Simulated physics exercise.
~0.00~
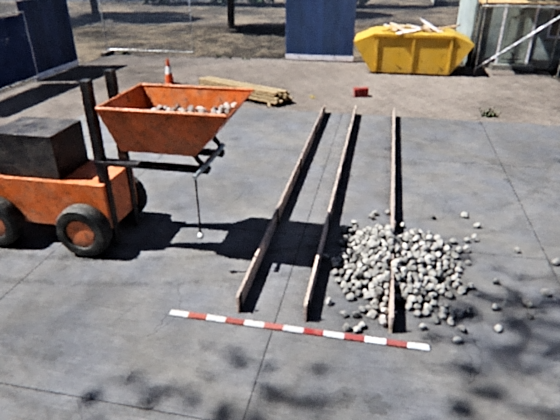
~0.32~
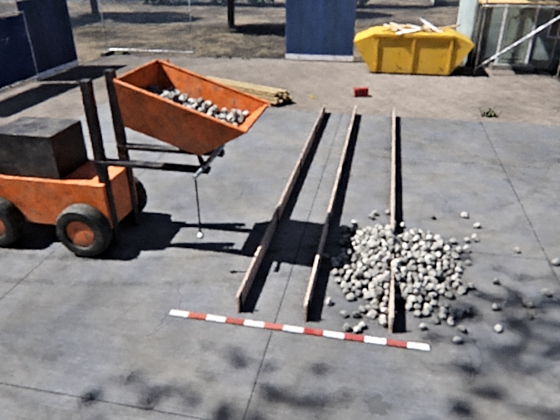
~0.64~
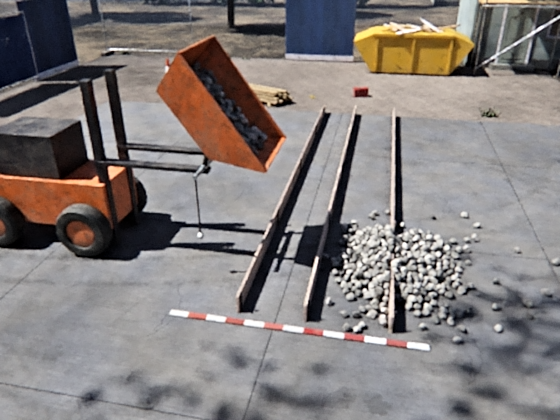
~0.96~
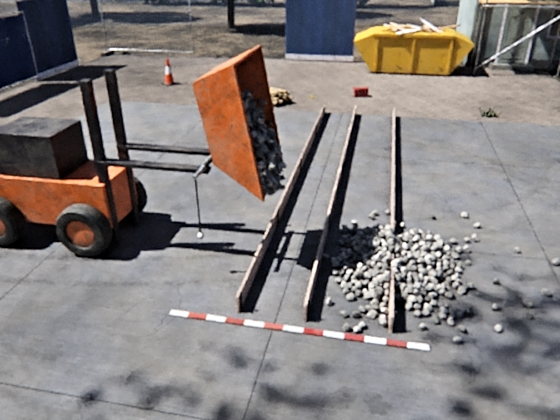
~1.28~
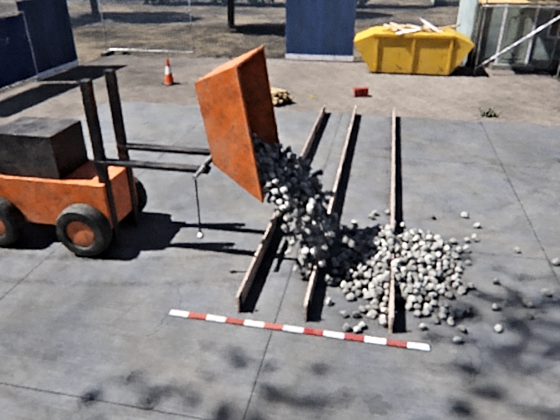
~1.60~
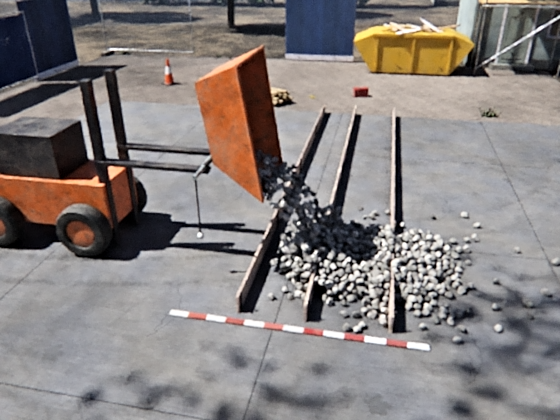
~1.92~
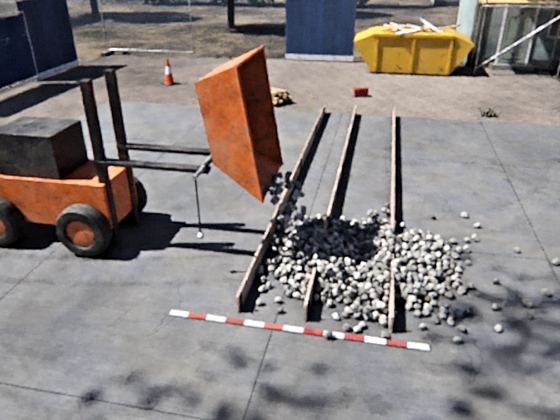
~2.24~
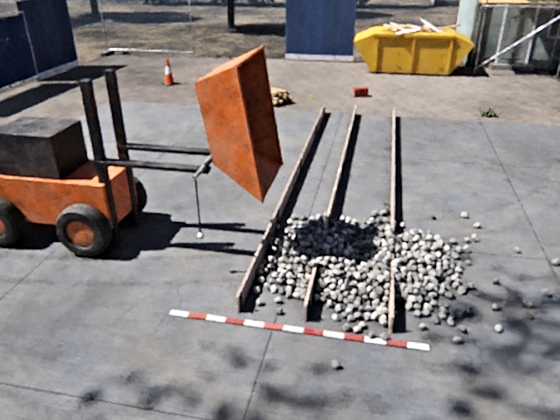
Orange fork truck tipping its raised skip to the right, pouring grey stones across planks beside an earlier heap, then staying tilted, empty.
